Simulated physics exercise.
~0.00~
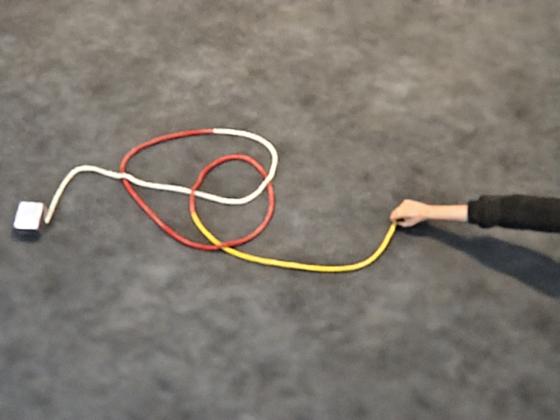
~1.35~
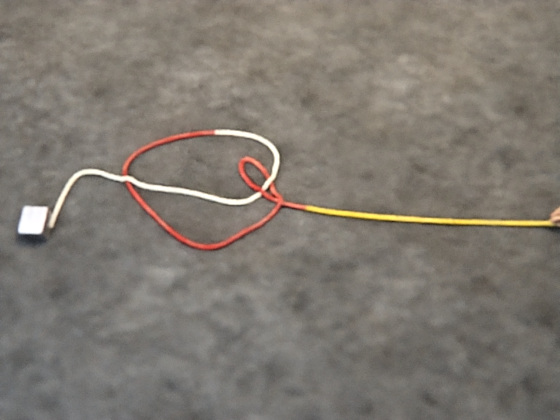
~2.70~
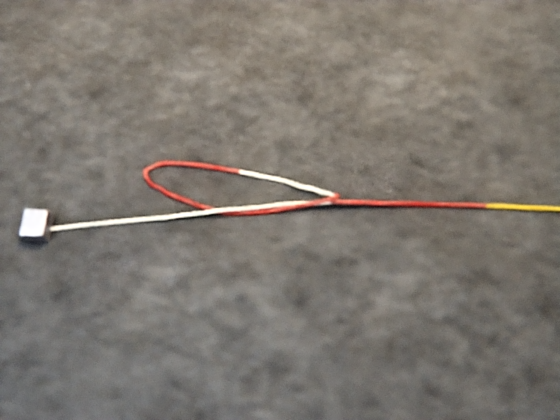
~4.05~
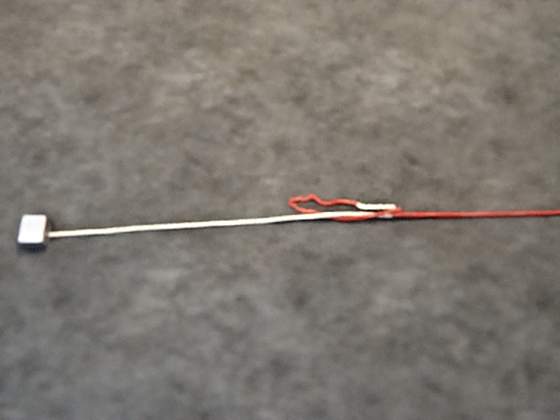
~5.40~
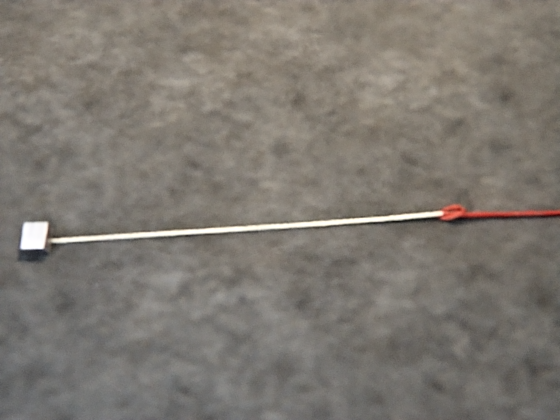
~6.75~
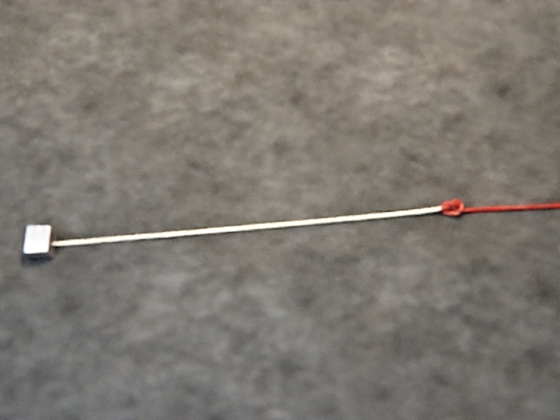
A hand pulling the yellow end of a looped white, red and yellow rope rightward, the loops shrinking into a small red knot.
